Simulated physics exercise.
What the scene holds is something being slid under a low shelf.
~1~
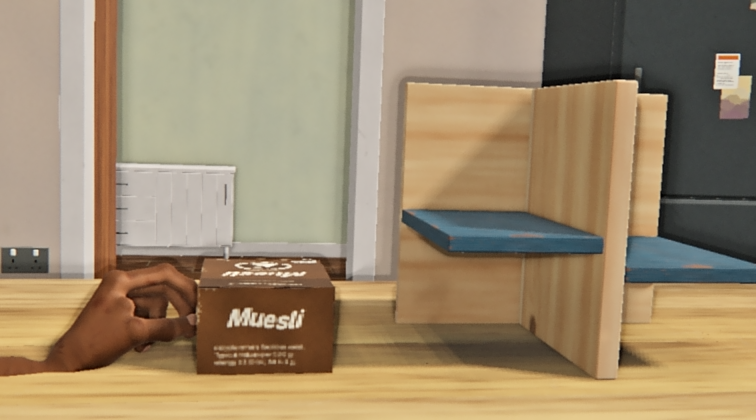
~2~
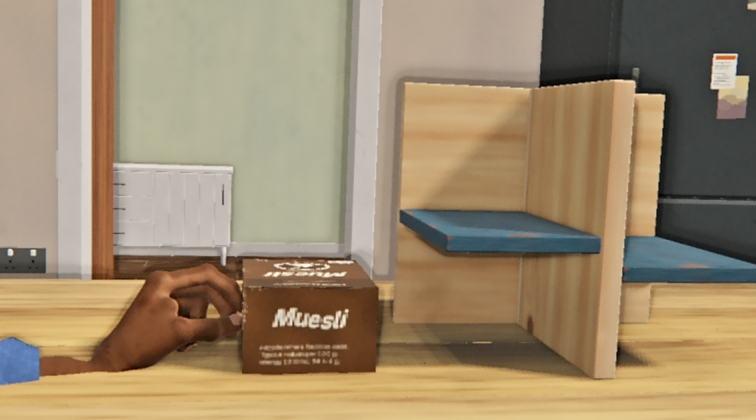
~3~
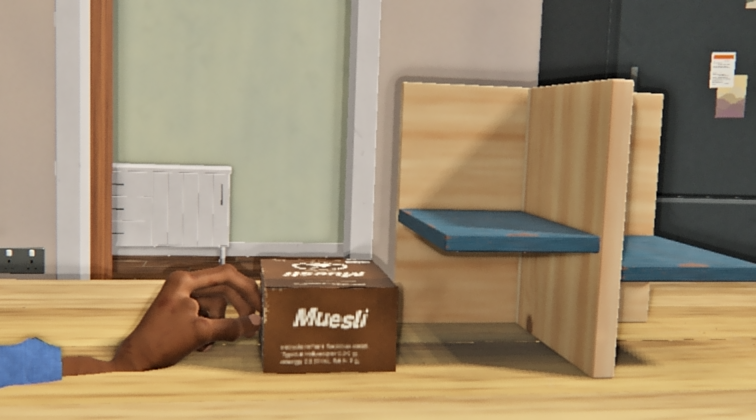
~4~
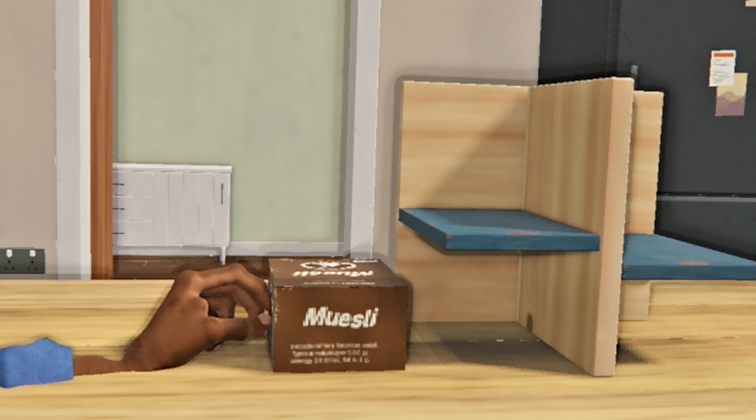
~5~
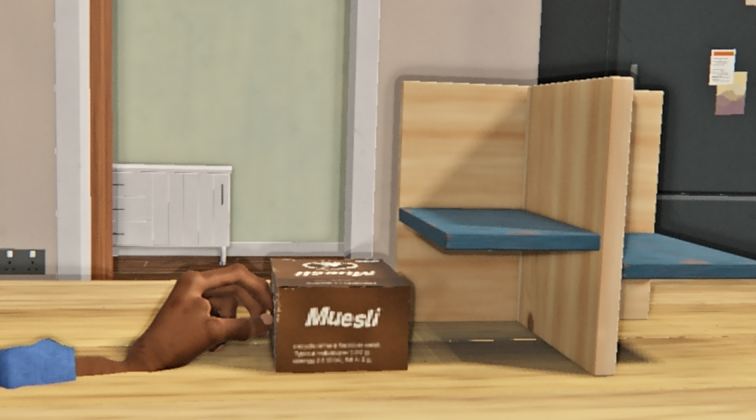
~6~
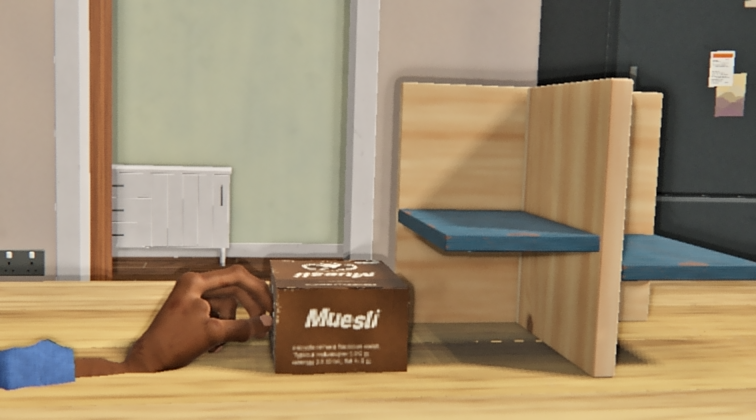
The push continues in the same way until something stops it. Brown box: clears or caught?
Clears.
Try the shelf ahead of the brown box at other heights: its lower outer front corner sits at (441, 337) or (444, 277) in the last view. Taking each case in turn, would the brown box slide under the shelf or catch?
The first time it won't pass; the second time it passes.
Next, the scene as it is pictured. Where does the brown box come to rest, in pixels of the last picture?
It comes to rest at about (481, 311) in the last picture.
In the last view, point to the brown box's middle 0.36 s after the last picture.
Close to (381, 312).
Then, 0.36 s later than the last frame, brown box sliding up to the opening near (381, 312).
Then, 0.60 s later than the last frame, brown box part of the way in near (436, 311).
When it is over, the brown box goes under, near (481, 311).
